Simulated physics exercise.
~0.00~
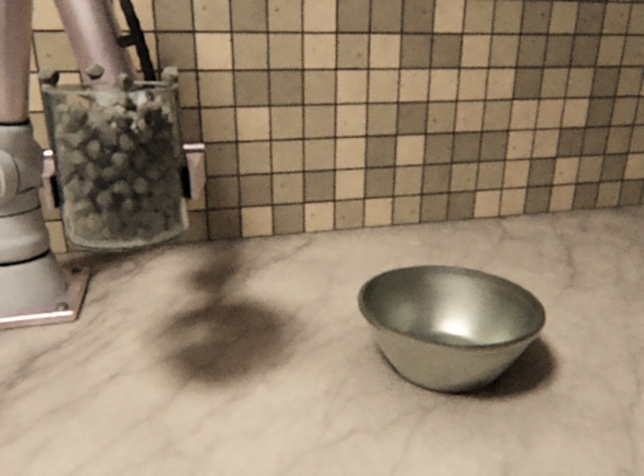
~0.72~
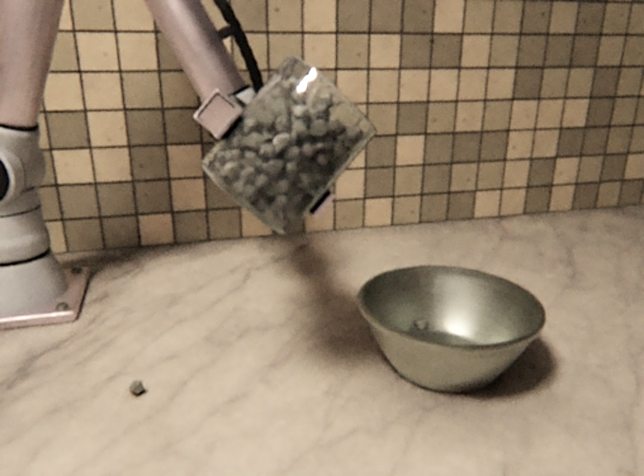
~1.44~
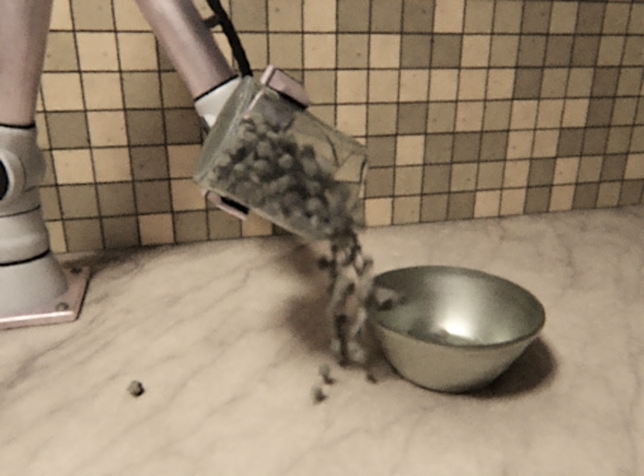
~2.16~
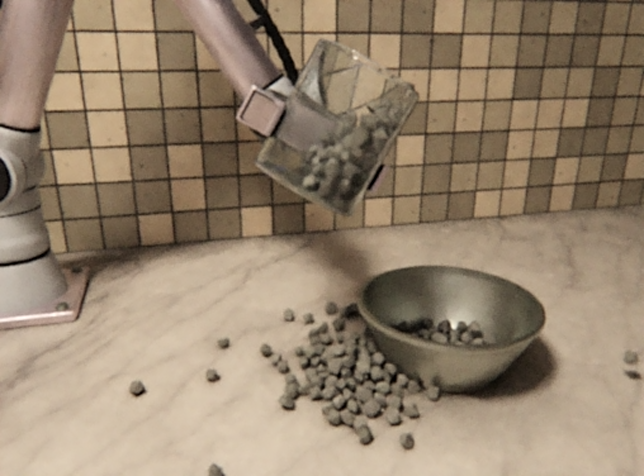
In the video, a robot arm carries a clear cup of small gray pebbles right toward a metal bowl and tips it, spilling many onto the marble surface and some into the bowl, then tilts the cup back up with pebbles still inside.
